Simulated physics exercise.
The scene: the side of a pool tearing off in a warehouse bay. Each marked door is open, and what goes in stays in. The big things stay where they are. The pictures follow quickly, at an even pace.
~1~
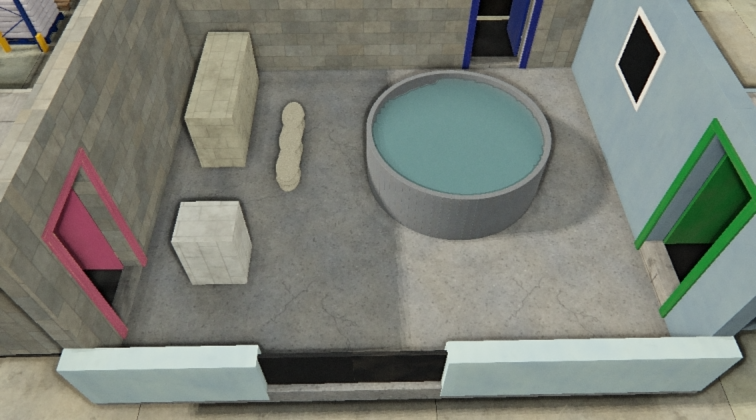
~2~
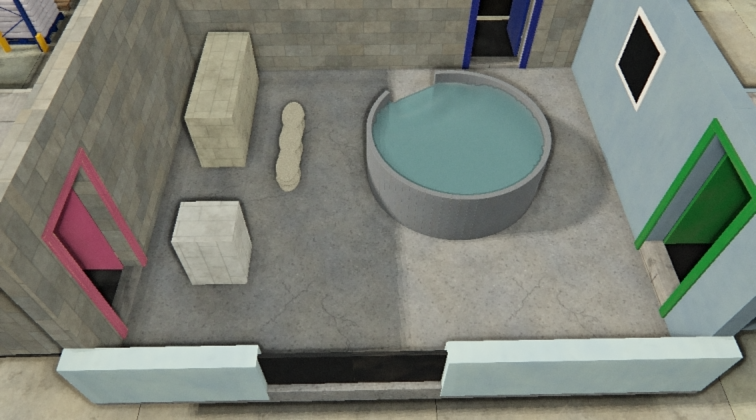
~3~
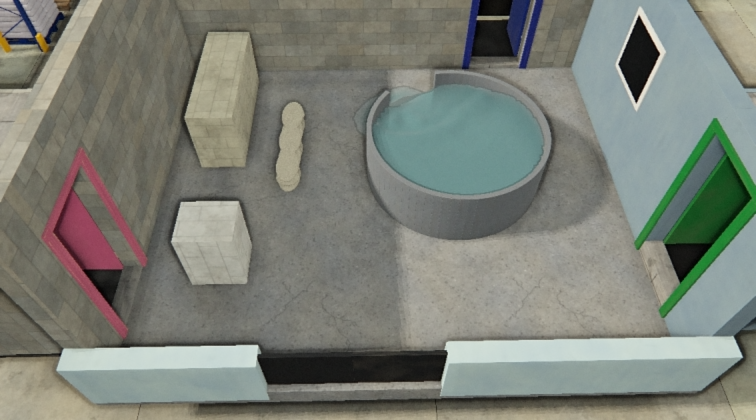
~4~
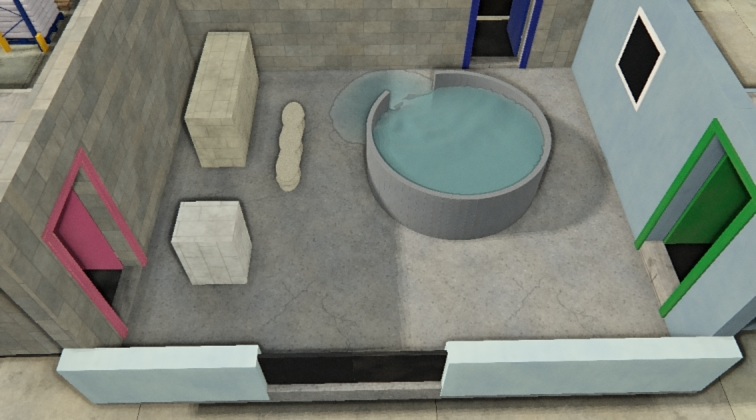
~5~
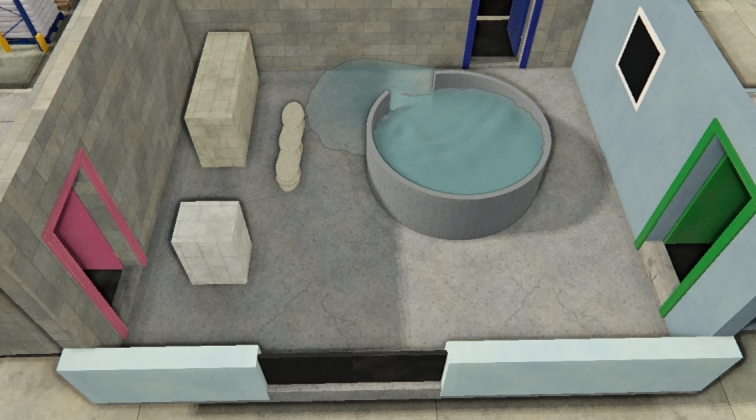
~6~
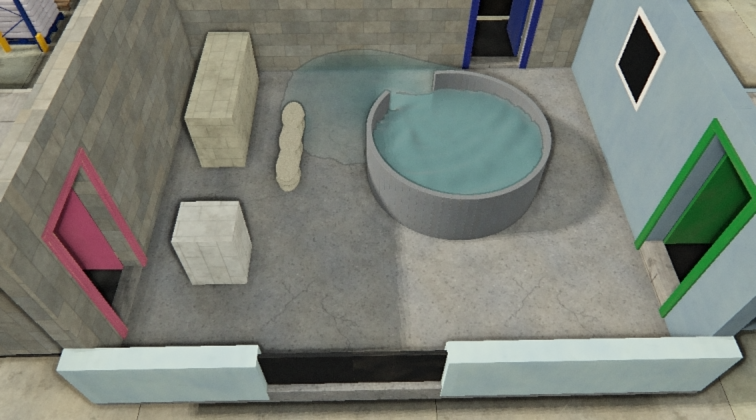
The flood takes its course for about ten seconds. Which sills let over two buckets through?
One by one: The pink door floods; the blue door holds within the limit; the green door holds within the limit.
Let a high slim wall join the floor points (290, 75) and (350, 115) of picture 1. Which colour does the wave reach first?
I say the blue door.
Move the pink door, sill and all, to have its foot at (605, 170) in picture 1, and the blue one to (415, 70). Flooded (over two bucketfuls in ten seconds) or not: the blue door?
In short: Blue door lets more in.
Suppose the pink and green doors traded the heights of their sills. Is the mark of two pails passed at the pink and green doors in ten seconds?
My reading: Pink door keeps below it; green door passes that mark.
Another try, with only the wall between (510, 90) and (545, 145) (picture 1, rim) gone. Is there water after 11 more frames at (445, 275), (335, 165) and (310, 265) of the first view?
As listed: No water, free of water, not flooded.
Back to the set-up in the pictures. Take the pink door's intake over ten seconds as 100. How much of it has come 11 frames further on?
Close to 0 %.
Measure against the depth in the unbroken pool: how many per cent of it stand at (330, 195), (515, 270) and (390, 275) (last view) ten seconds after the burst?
About 6, 16 and 10 per cent.
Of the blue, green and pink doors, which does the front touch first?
First comes the one in blue.
A moment on, water covers 20 % of the floor; the pink door not reached, the blue door wet at the sill, nothing in, the green door not reached.
Next, water covers 35 % of the floor; the pink door not reached, the blue door wet at the sill, nothing in, the green door not reached.
Then, water covers 60 % of the floor; the pink door wet at the sill, nothing in, the blue door wet at the sill, nothing in, the green door not reached.
Later, water covers 95 % of the floor; the pink door over two buckets in, the blue door wet at the sill, nothing in, the green door wet at the sill, nothing in.
In the end, water covers 95 % of the floor; the pink door far over two buckets in, the blue door wet at the sill, nothing in, the green door wet at the sill, nothing in.
